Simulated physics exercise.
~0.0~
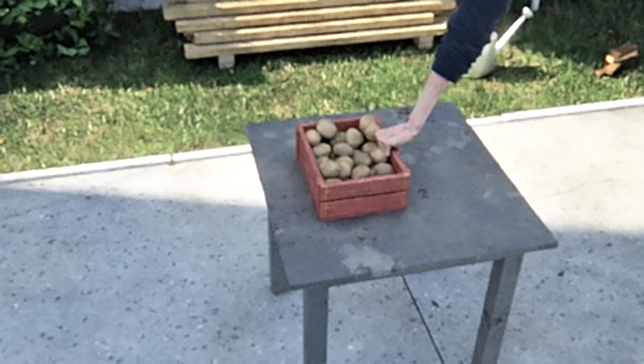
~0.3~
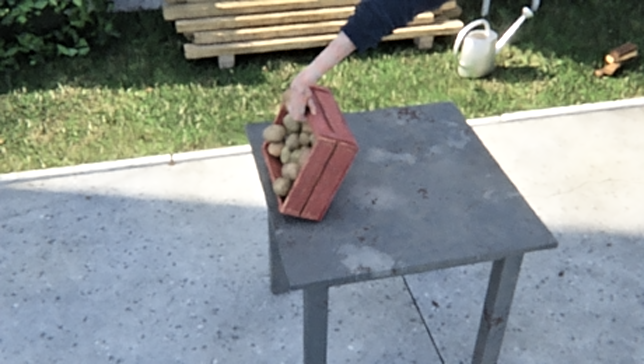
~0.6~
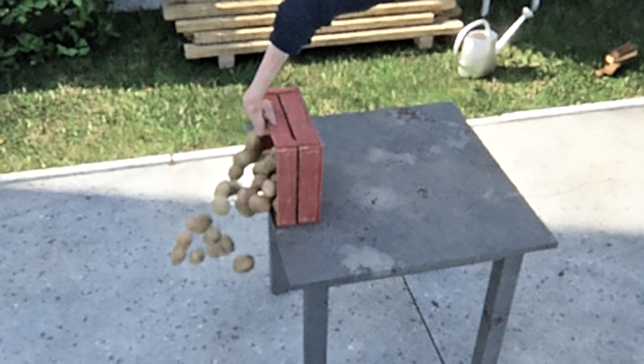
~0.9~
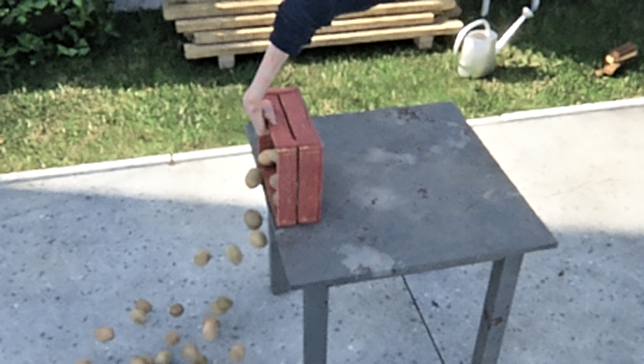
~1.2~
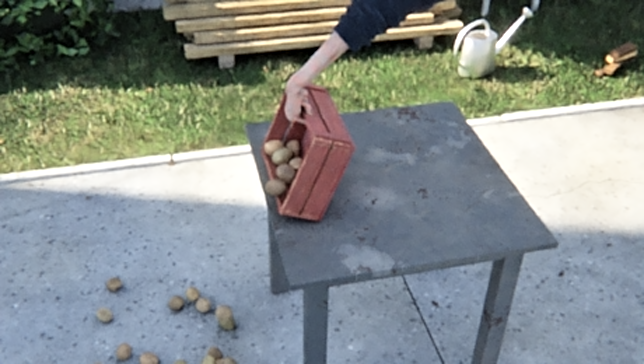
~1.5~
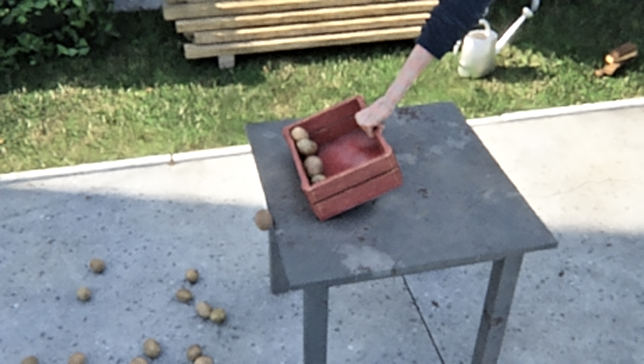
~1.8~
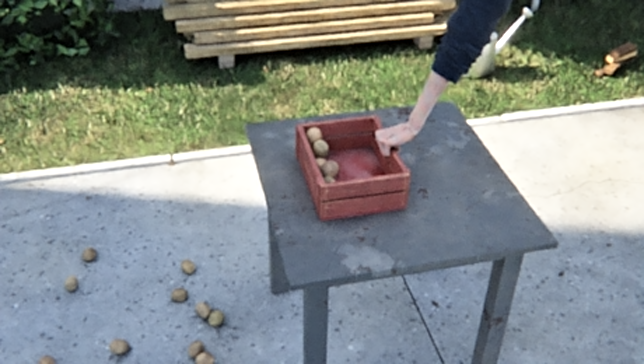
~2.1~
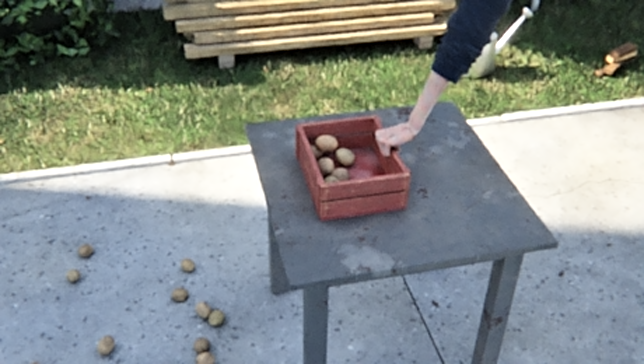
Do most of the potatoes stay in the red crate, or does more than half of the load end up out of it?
More than half of the load ends up out of the crate. Only a few potatoes are left inside once it sits flat on the table again.
Hand tipping a red crate of potatoes on a grey table, spilling most onto the paving, then lowering it flat again.
